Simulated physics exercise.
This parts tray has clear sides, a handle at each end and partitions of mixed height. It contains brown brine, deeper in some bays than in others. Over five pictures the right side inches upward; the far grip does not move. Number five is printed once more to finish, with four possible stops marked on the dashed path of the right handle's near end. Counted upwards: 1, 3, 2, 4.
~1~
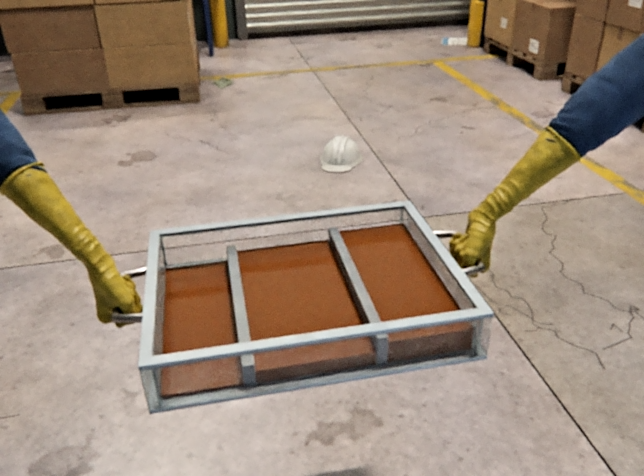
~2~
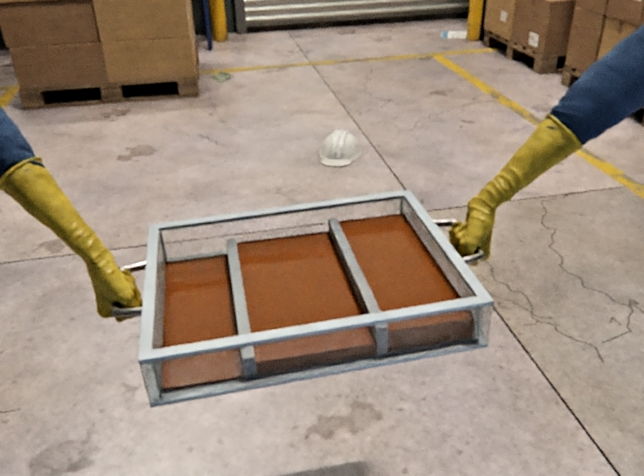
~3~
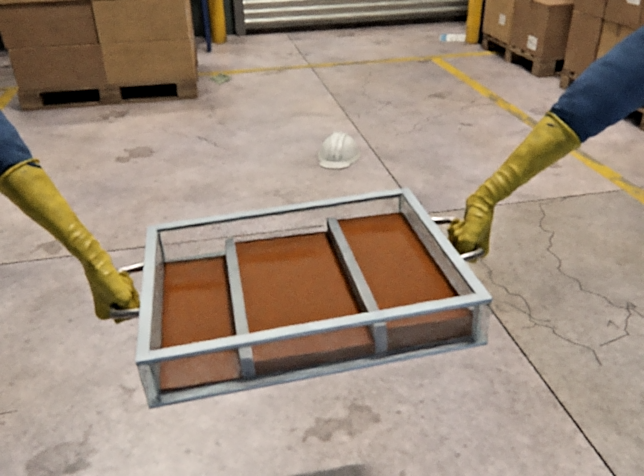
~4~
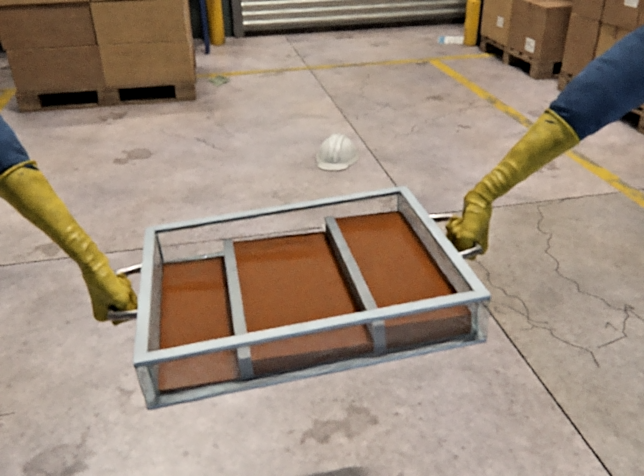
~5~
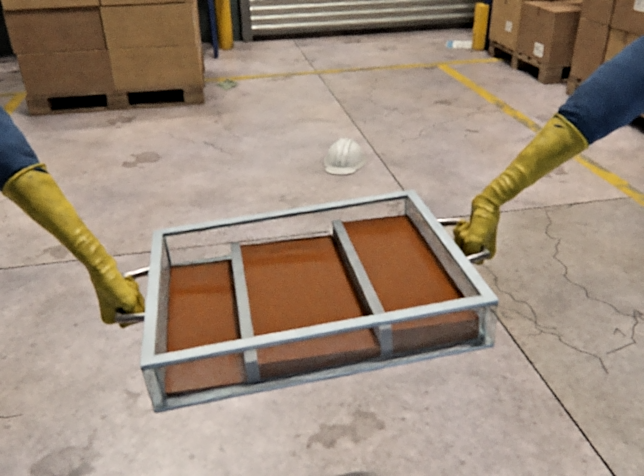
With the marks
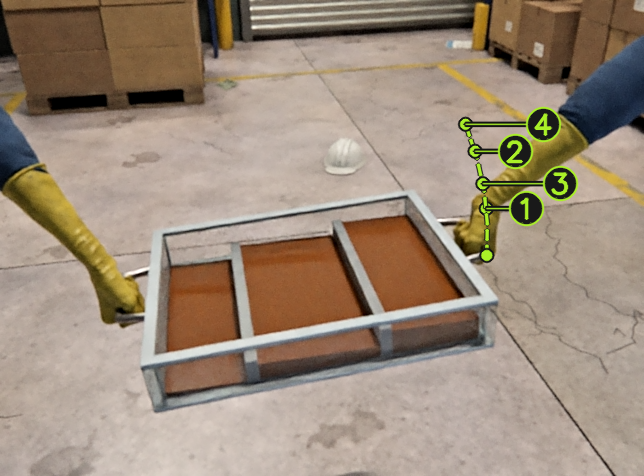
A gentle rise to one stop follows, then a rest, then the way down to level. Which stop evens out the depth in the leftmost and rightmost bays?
Take 3.
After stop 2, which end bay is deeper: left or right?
The left one.
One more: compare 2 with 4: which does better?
That is stop 2.
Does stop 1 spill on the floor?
No.
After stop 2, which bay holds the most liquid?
The left bay.
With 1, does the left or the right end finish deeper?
The right end bay.
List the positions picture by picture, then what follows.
In the first picture, the tray is level; deepest in the right bay, at (394, 274), shallowest in the left; right handle at (467, 251).
In the second picture, tipped about 1° down to the left; no wall is crossed; right handle at (467, 239).
In the third picture, tipped about 2° down to the left; no wall is crossed; right handle at (466, 236).
In the fourth picture, tipped about 3° down to the left; no wall is crossed; right handle at (464, 233).
In the fifth picture, tipped about 3° down to the left; deepest in the right bay, at (399, 264), shallowest in the left; right handle at (472, 238).
On the marked copy, 1 at (486, 208); 2 at (475, 151); 3 at (482, 183); 4 at (465, 124).
With 1, the right end bay stands much deeper than the other; nothing spills.
With 2, the left end bay stands much deeper than the other; nothing spills.
With 3, the two end bays stand about equally deep; nothing spills.
With 4, the left end bay stands much deeper than the other; about 6 % goes over the rim.
